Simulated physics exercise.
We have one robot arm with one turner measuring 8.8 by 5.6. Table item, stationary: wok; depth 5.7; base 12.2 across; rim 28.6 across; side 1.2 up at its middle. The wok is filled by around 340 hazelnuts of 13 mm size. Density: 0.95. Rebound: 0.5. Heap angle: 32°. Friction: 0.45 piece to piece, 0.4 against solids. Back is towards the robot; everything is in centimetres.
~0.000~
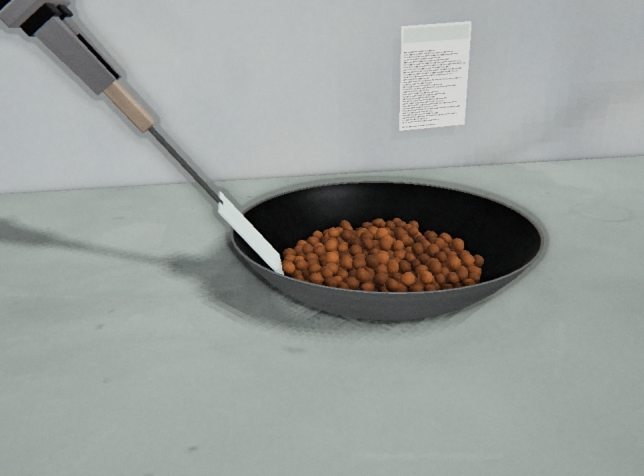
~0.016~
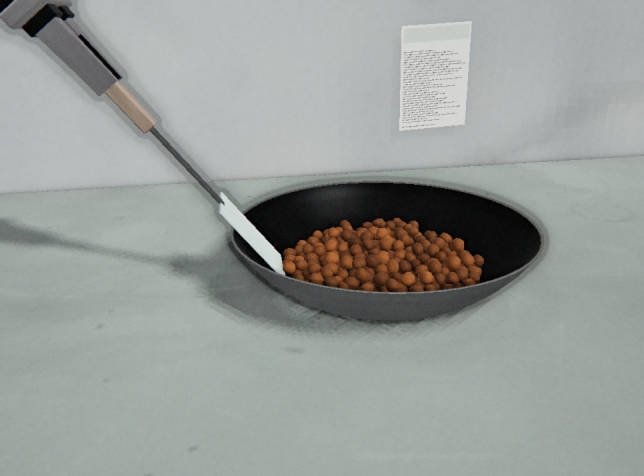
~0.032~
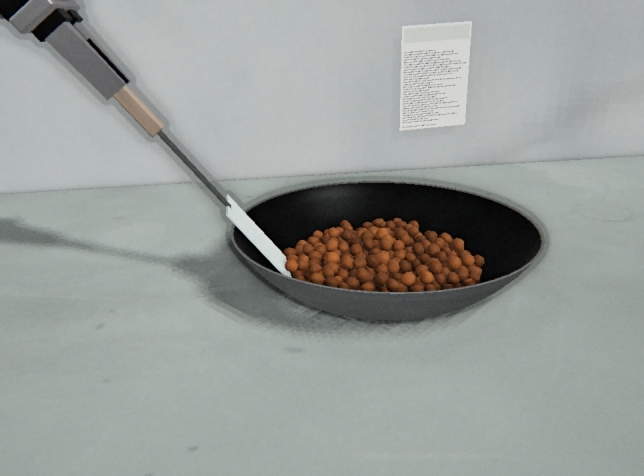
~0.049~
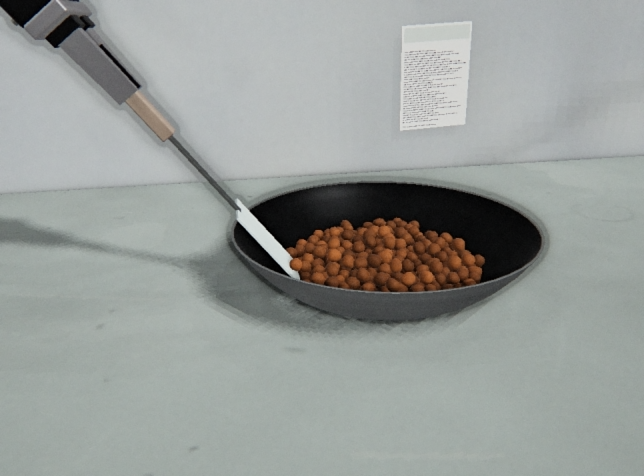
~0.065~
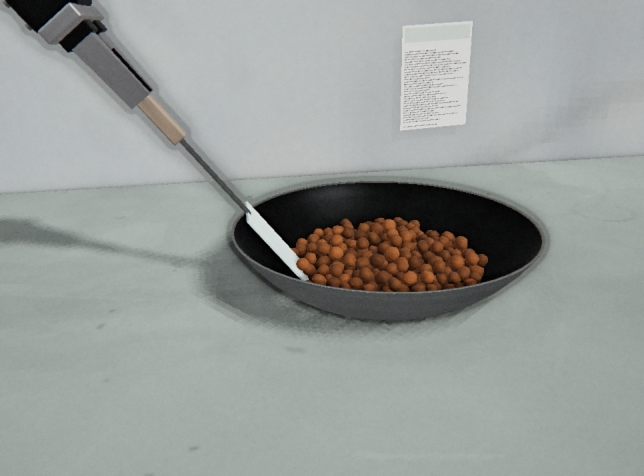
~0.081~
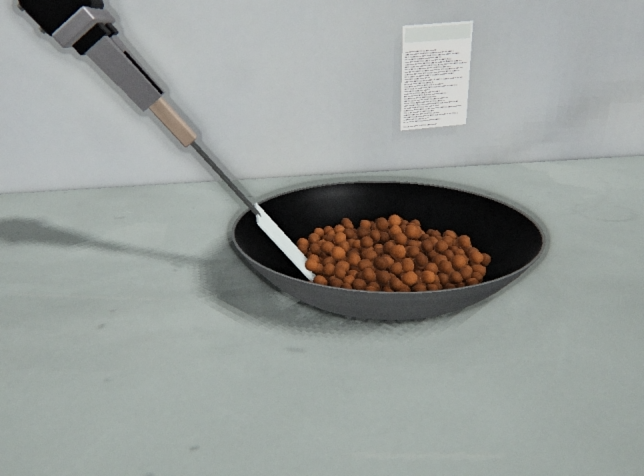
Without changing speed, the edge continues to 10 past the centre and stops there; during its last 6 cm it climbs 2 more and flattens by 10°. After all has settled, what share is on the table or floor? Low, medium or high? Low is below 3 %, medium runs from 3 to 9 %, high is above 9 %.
The share is medium, from 3 to 9 %.
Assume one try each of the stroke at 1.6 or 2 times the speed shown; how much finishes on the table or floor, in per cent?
15 and 20 %.
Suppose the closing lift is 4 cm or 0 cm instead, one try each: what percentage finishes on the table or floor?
First try around 10 percent, second try around 0 percent.
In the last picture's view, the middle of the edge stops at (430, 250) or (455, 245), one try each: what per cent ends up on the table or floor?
I'd say some 0 per cent, then some 0 per cent.
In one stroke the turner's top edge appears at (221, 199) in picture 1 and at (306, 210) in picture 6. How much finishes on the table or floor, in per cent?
About 20 per cent.
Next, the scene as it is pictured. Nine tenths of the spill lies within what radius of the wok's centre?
About 30 cm from the centre.
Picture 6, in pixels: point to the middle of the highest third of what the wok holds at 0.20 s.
Near (419, 246).
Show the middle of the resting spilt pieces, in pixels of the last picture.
Resting centre: About (569, 256).
After 0.20 s, sloping 53°, highest piece 4 above the table; 345 in the wok.
After 0.32 s, sloping 50°, highest piece 6 above the table; 345 in the wok.
After 0.58 s, sloping 43°, highest piece 7 above the table; 328 in the wok, 14 on the table or floor, 3 on the blade or in flight.
After 1.63 s, sloping 43°, highest piece 6 above the table; 328 in the wok, 17 on the table or floor.
At rest, 328 in the wok, 17 on the table or floor. That is 5 % on the table or floor.
